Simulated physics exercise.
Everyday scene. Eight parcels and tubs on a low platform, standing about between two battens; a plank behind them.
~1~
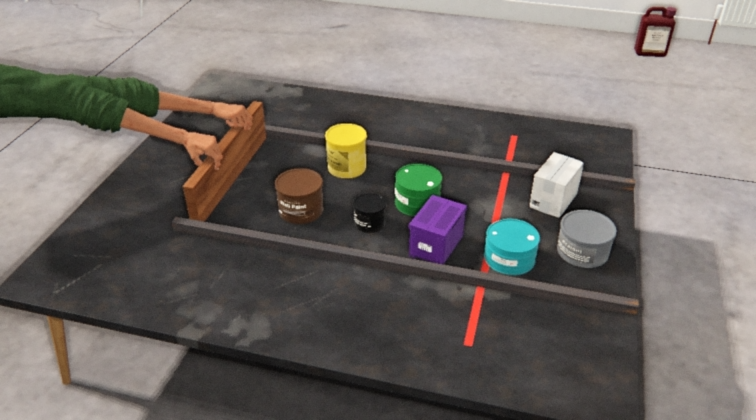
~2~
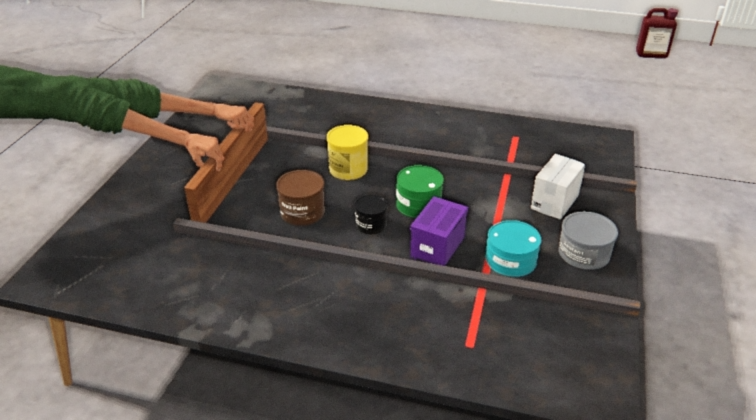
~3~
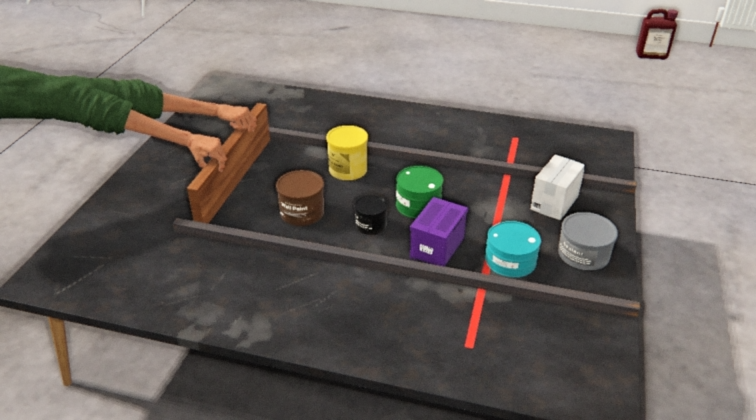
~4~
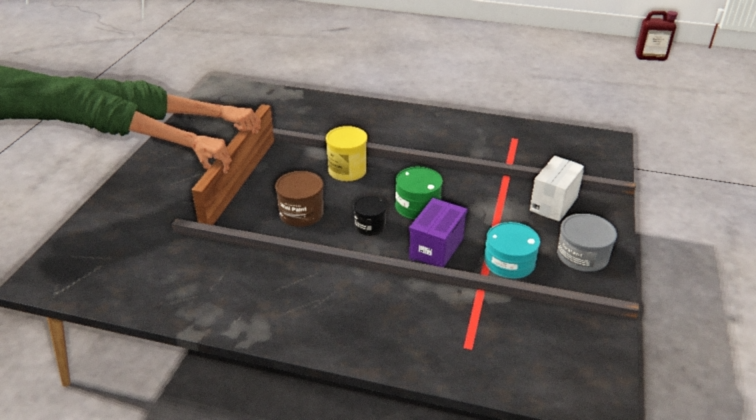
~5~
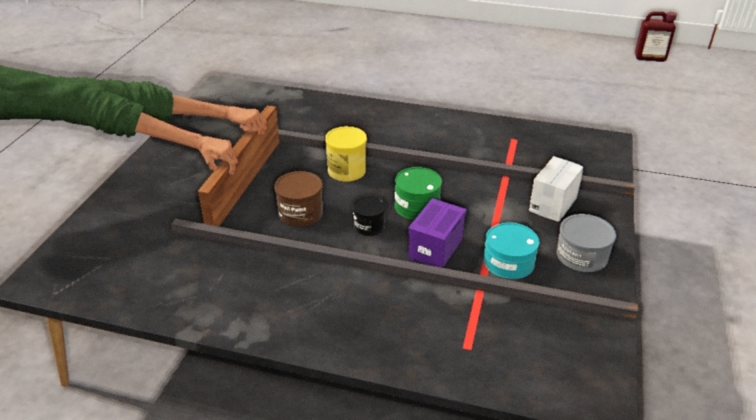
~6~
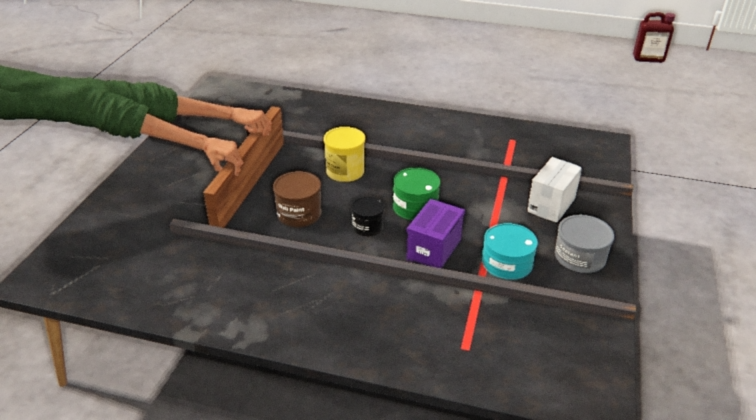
Two hands in green sleeves slid a wooden plank slightly to the right across a dark table, toward eight tubs and boxes that stayed put between two long battens, some near a red line.
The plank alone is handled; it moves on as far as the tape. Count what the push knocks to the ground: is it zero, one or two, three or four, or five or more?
Zero.
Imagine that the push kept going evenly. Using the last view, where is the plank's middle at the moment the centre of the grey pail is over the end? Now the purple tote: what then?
The middle is at (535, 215) when it's the grey pail, and at (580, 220) when it's the purple tote.
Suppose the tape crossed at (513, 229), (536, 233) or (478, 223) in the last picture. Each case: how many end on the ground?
In order: 0, 1 and 0.
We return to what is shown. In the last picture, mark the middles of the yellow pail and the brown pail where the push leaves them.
Yellow pail: About (523, 178); brown pail: About (515, 235).
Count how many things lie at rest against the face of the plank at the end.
Looks like 3 of them, all told.
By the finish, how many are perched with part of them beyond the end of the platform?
0, I think.
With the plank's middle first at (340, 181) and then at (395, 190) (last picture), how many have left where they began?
Counting first: 3, next 6.
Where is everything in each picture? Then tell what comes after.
In the first frame, grey pail (586, 239); white box (557, 185); turquoise canister (511, 246); plank (229, 160); tape (496, 222).
In the second frame, white box (558, 186); brown pail (301, 198).
In the third frame, turquoise canister (512, 249); black pail (371, 215).
In the fourth frame, grey pail (586, 242); plank (237, 163).
In the fifth frame, white box (556, 189); purple tote (437, 235).
In the sixth frame, grey pail (583, 244); white box (555, 190); turquoise canister (509, 251); plank (248, 165); tape (494, 226).
Early on, none off yet; grey pail at rest near (583, 244); white box at rest near (555, 190); turquoise canister at rest near (509, 251).
A while later, none off yet; grey pail at rest near (584, 244); white box at rest near (555, 190); turquoise canister travelled about its own width near (542, 259).
Finally, the number that fall off is zero.
